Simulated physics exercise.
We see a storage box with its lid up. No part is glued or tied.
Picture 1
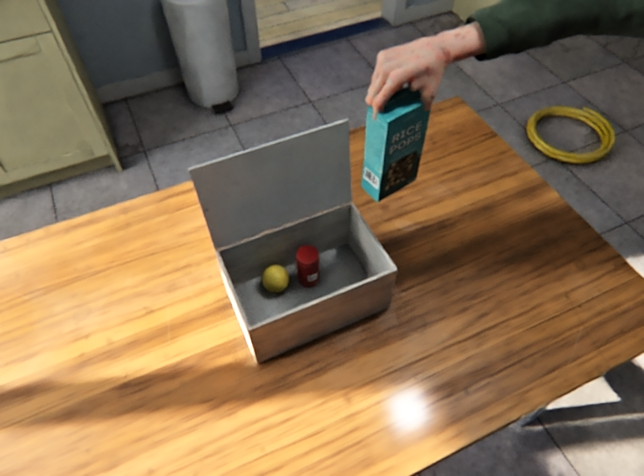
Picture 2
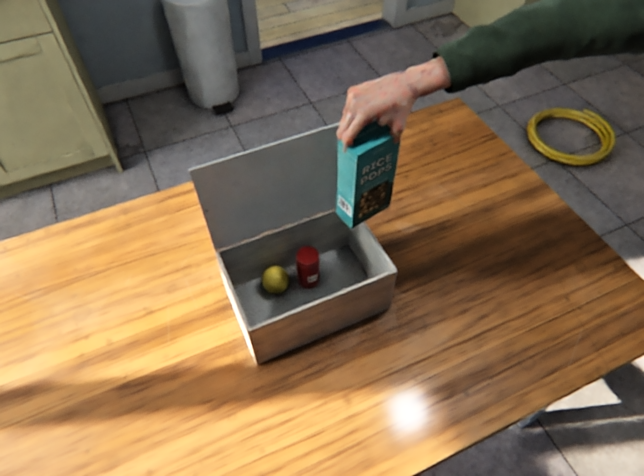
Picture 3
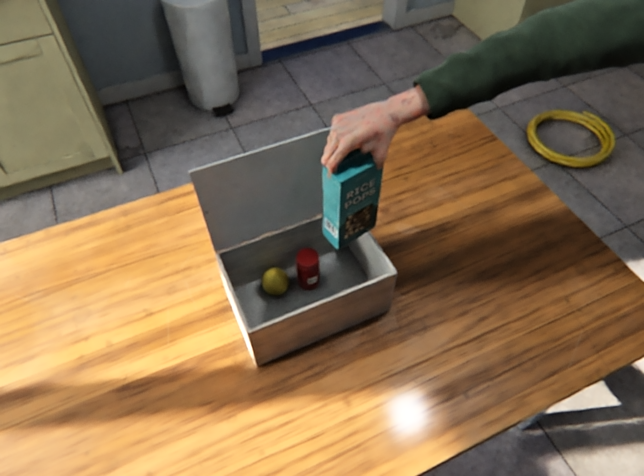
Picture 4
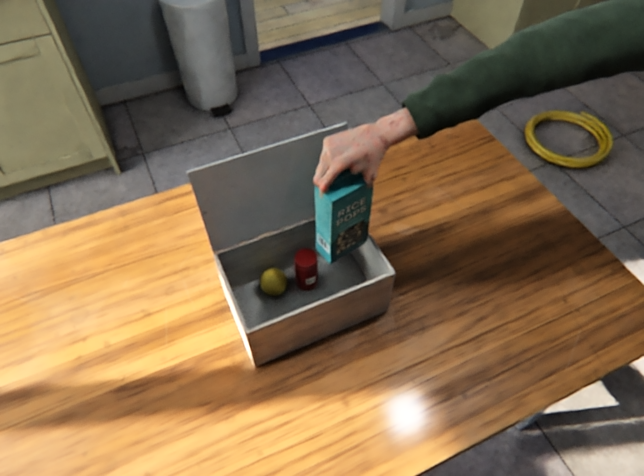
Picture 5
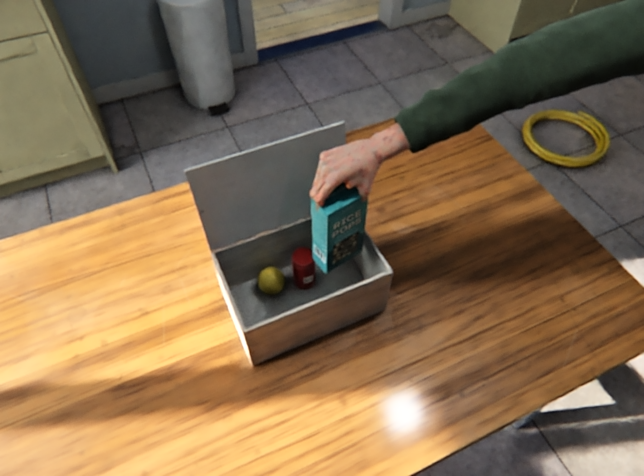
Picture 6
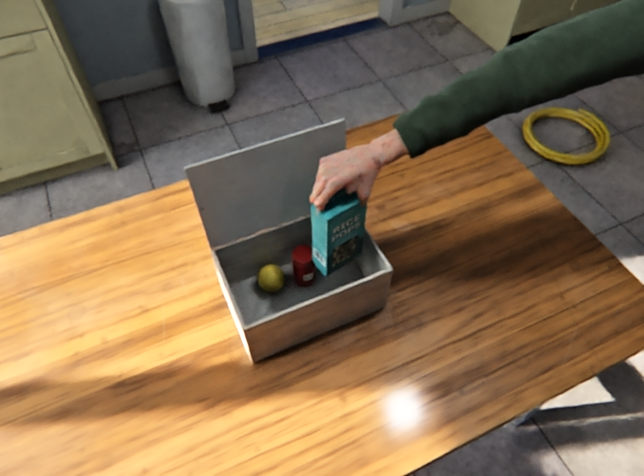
A hand in a dark green sleeve reaches in from the upper right over a wooden table, seen from above in a room with a grey tiled floor. It grips a turquoise packet above an open grey box holding a yellowish round item and a red shaker, with a coiled yellow hose beyond. The hand moves the packet left and lowers it into the box beside the shaker, still holding it.
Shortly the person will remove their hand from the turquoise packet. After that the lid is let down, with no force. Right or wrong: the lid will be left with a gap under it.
Right.
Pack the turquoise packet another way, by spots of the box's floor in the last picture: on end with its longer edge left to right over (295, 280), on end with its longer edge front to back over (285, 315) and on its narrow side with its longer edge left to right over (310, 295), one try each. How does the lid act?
In the first case it stays open; in the second case it stays open; in the third case it shuts.
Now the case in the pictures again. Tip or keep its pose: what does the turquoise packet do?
At the finish the turquoise packet holds its orientation.
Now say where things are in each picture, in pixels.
On its way; turquoise packet (394, 146); red shaker (308, 267), in the first frame.
On its way; turquoise packet (367, 176); red shaker (308, 268), in the second frame.
On its way; turquoise packet (352, 199); red shaker (308, 270), in the third frame.
On its way; turquoise packet (343, 216); red shaker (306, 270), in the fourth frame.
On its way; turquoise packet (339, 227); red shaker (304, 269), in the fifth frame.
Put in, still held; turquoise packet (338, 231); red shaker (304, 266), in the sixth frame.
Then, 0.30 s past the last view, turquoise packet displaced about its own width near (337, 259).
Then, 1.40 s past the last view, lid 73° above the rim; turquoise packet displaced about its own width near (337, 260).
Then, 1.70 s past the last view, lid 47° above the rim; turquoise packet displaced about its own width near (337, 260).
Finally, lid 32° above the rim; moved from the start, turquoise packet; the other 2 still in place. Final places as the last picture's camera would see them, turquoise packet near (337, 260).
